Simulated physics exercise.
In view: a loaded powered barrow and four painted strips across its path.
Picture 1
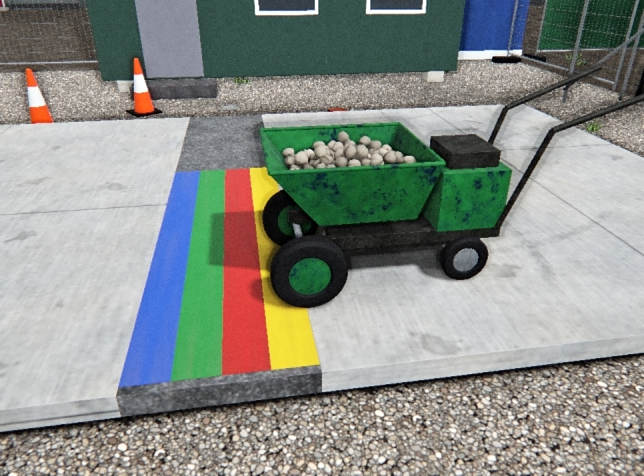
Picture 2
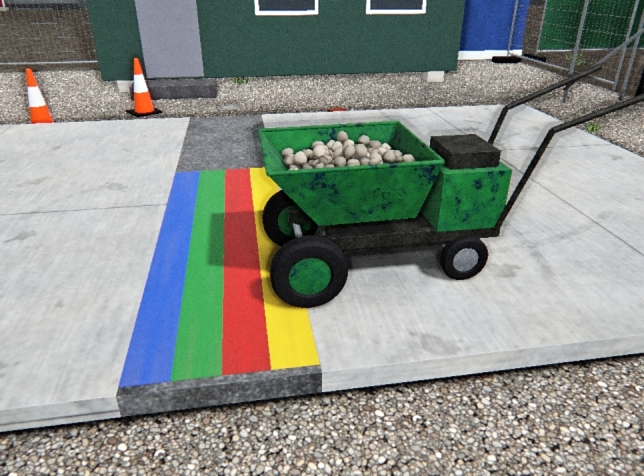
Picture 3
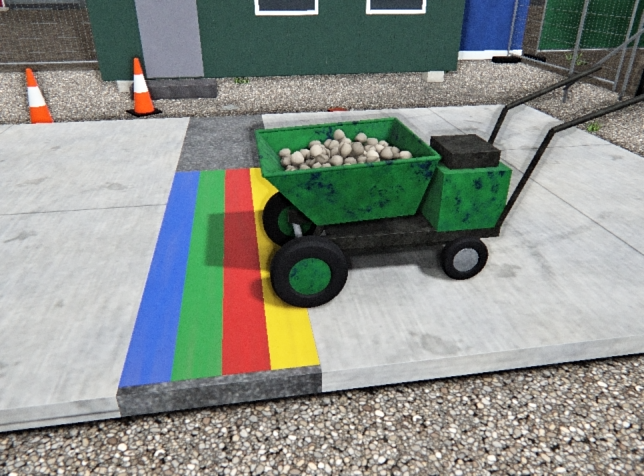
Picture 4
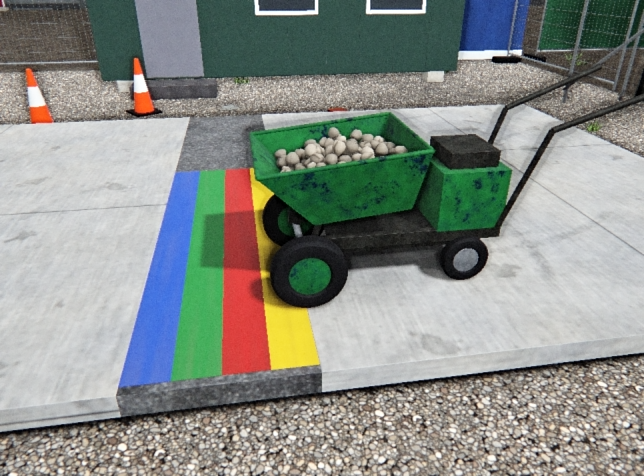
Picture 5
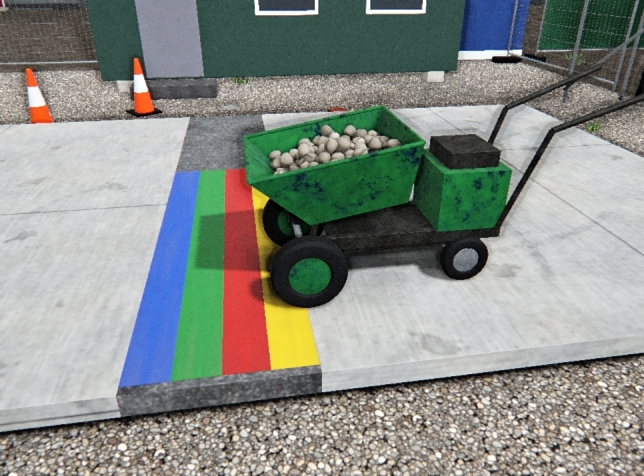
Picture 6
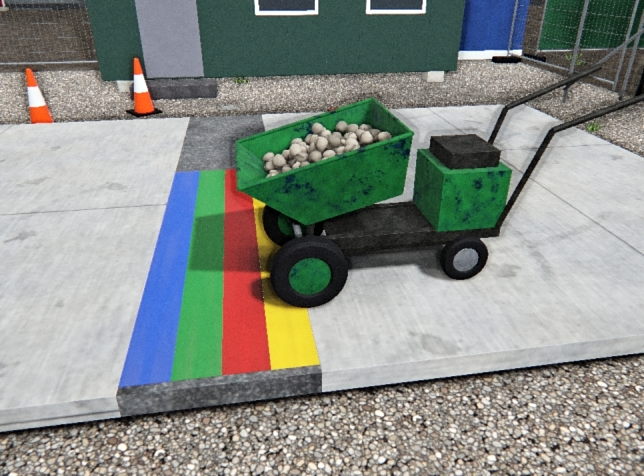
A green barrow with dark wheels and a skip full of pale, rounded stones stands on a grey concrete path, seen from slightly above and side-on by a still camera. Blue, green, red and yellow strips run left to right beside and under its front wheels, with gravel nearby and two orange cones before a dark green building. The skip starts level, then steadily tilts down to the left, its right end rising, while the wheels stay put.
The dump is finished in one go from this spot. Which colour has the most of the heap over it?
The blue strip carries the most.
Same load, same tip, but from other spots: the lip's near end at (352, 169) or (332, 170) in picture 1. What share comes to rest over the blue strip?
In turn 10 and 20 in a hundred.
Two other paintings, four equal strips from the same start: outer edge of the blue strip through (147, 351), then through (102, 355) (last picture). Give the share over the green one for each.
About 0 and 20 per cent.
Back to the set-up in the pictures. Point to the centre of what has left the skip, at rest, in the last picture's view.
Close to (147, 279).
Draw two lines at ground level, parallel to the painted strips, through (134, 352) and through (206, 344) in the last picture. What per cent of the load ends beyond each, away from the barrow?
Roughly 40 per cent, and 80 per cent.
Soon, skip tipped steeply; all in the skip.
A while on, skip tipped right over; most in the skip; a stray few over the green strip; a small part over the blue strip; a stray few falling; a stray few off the paint.
Towards the end, skip tipped right over; about a quarter in the skip; a small part over the green strip; about a third over the blue strip; about a third off the paint.
Finally, skip tipped right over; about a quarter in the skip; none over the yellow strip; none over the red strip; a small part over the green strip; about a third over the blue strip; about a third off the paint.
